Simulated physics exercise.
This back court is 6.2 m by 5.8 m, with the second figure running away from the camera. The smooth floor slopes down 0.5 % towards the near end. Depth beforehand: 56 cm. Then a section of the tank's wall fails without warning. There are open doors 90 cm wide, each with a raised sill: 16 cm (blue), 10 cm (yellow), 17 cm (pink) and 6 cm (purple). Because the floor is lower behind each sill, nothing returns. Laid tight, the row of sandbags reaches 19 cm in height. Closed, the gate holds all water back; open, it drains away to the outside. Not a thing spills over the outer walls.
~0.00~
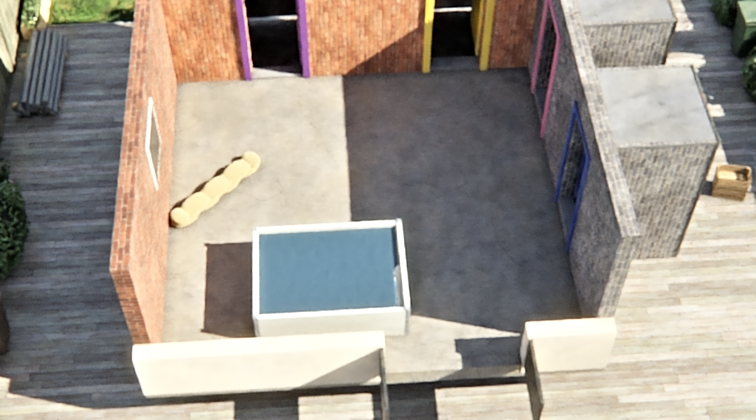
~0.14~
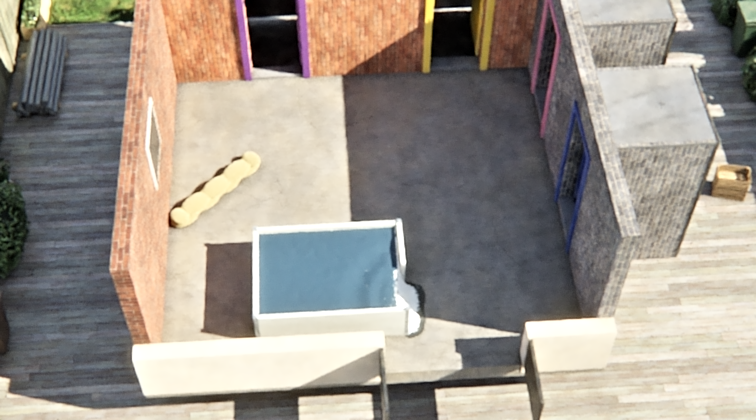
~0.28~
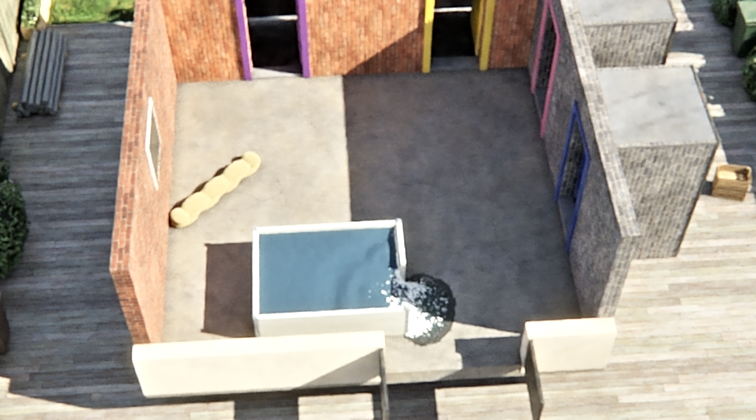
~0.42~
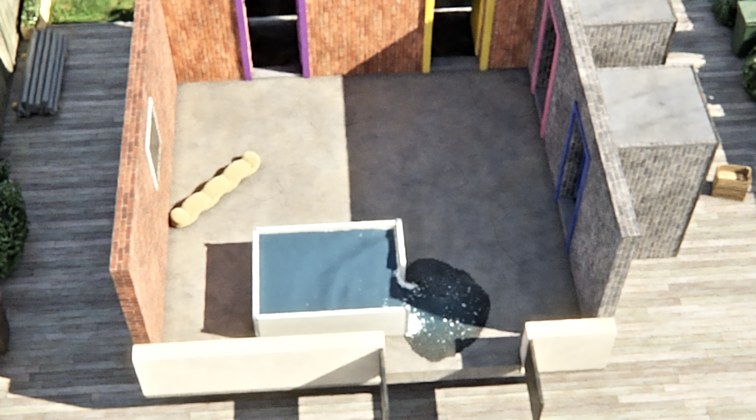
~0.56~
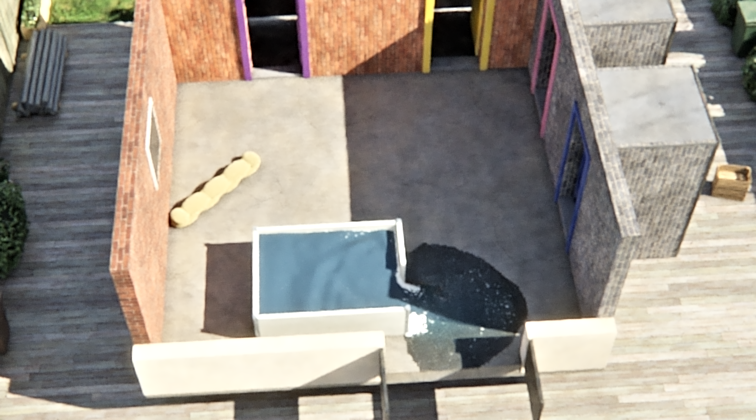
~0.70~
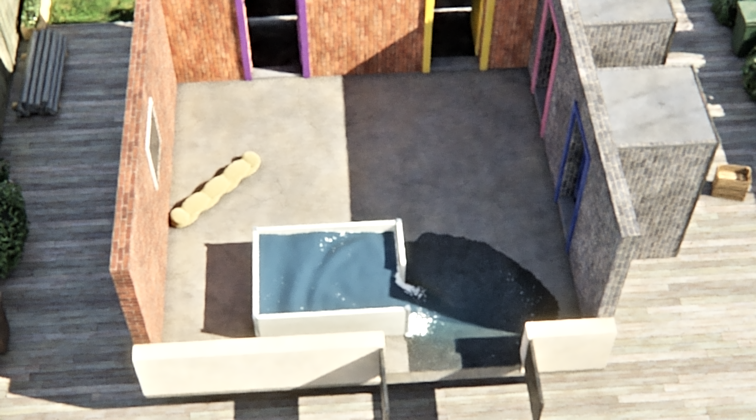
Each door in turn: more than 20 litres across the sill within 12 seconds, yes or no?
Answers: Blue door, no; yellow door, no; pink door, no; purple door, no.
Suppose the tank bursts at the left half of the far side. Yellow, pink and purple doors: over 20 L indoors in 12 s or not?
So yellow ends up short of it, pink short of it, purple past the limit.
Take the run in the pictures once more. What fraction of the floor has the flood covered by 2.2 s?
About 20 per cent.
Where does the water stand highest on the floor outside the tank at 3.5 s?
Position: About (584, 346).
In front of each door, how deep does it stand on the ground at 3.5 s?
Depths in centimetres - blue: 12, yellow: 0, pink: 4, purple: 0.
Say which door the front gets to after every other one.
It's the purple door.
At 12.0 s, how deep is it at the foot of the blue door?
The depth there is around 3.5 cm.
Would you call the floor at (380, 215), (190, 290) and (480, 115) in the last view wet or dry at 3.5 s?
Listed in turn: Spared so far / spared so far / swamped.
After 1.4 s water covers 15 % of the floor and is deepest (34 cm) near (584, 346); blue door 4 cm at the sill, 0 L in, yellow door not reached, pink door not reached, purple door not reached.
After 2.2 s water covers 20 % of the floor and is deepest (30 cm) near (584, 346); blue door 15 cm at the sill, 0 L in, yellow door not reached, pink door not reached, purple door not reached.
After 3.5 s water covers 30 % of the floor and is deepest (20 cm) near (584, 346); blue door 12 cm at the sill, 0 L in, yellow door not reached, pink door 4 cm at the sill, 0 L in, purple door not reached.
After 7.0 s water covers 50 % of the floor and is deepest (10 cm) near (507, 329); blue door 7 cm at the sill, 0 L in, yellow door 8 cm at the sill, 1 L in, pink door 5 cm at the sill, 0 L in, purple door 3 cm at the sill, 0 L in.
After 12.0 s water covers 80 % of the floor and is deepest (10 cm) near (170, 212); blue door 4 cm at the sill, 0 L in, yellow door 4 cm at the sill, 1 L in, pink door 5 cm at the sill, 0 L in, purple door 2 cm at the sill, 0 L in.
